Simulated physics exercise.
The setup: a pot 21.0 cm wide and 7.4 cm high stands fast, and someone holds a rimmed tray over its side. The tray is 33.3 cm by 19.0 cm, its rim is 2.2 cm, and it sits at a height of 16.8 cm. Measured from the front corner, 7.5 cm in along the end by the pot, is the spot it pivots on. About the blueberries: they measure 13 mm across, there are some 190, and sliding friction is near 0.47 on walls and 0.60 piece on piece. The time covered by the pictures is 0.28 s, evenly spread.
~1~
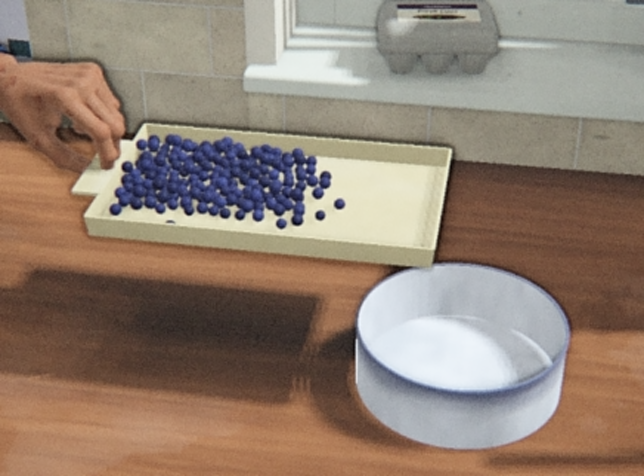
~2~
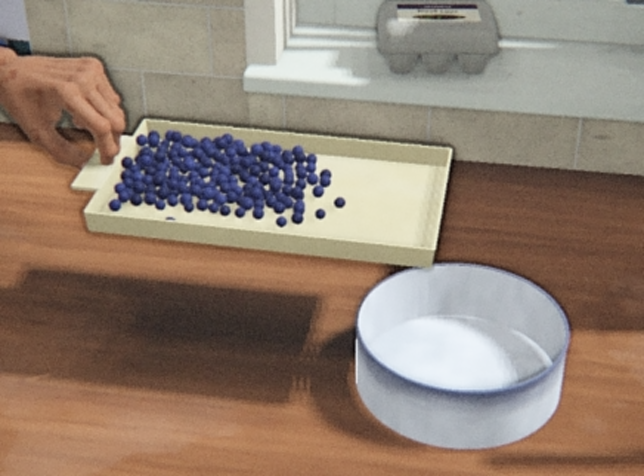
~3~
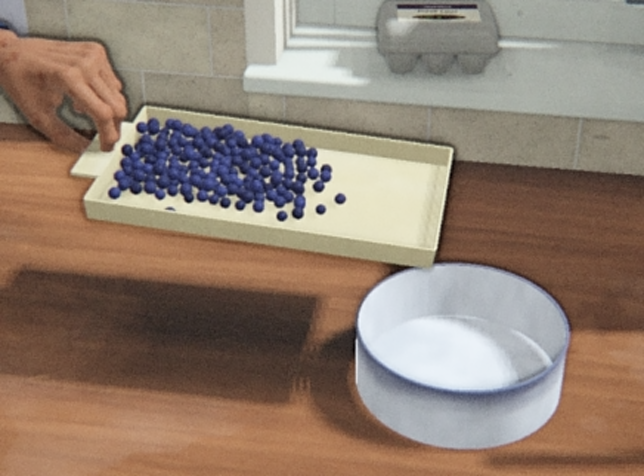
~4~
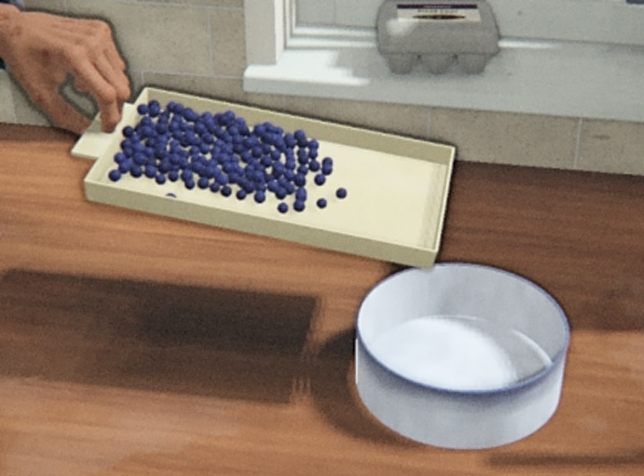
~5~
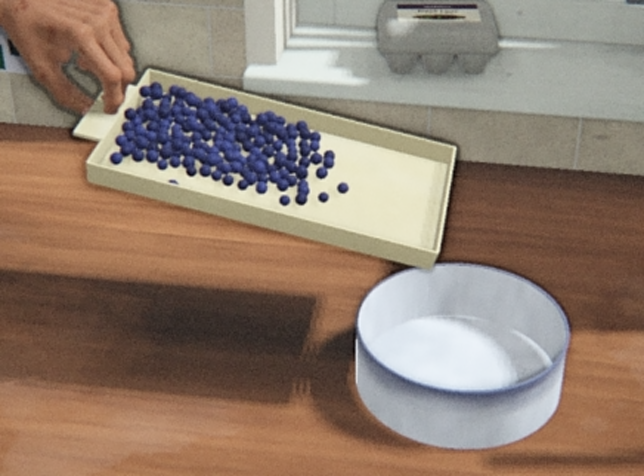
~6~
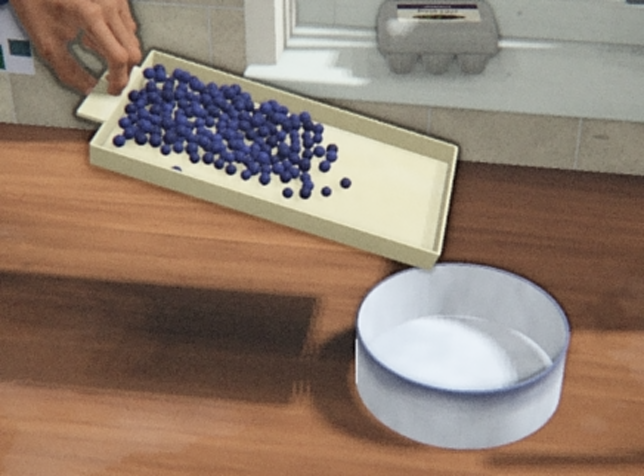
The clip opens on a cream rimmed tray of blueberries held level by a hand at its left end, above a wooden counter beside a round white pot. The hand then steadily raises that end, slanting the tray down toward the right, while the berries stay clustered toward the left.
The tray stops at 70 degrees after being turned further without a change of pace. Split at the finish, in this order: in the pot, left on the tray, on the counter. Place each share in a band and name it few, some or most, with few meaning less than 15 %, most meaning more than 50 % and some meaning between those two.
In the end: Pot some, tray most, counter few.
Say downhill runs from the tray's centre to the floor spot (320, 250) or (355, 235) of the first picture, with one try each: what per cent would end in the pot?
Near 10 and 25 percent, in that order.
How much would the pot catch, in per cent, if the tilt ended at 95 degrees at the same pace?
Near 85 %, then.
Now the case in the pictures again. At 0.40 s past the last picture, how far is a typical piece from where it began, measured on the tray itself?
Displacement on the tray: Roughly 11 cm.
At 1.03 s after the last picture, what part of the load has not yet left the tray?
65%, roughly.
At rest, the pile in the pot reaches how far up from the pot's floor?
Some 2.0 cm up.
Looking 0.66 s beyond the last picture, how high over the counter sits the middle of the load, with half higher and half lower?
I'd say near 20 cm.
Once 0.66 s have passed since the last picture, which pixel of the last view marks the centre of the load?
Somewhere about (436, 195) in the last view.
Then, 0.40 s after the last picture, tilt 42 degrees; the tray holds 100 %, the pot 0 %.
Then, 0.66 s after the last picture, tilt 59 degrees; the tray holds 90 %, the pot 0 %.
Then, 1.03 s after the last picture, tilt 70 degrees; the tray holds 65 %, the pot 25 %.
In the end, pot 25 %, tray 65 %, counter 5 %.
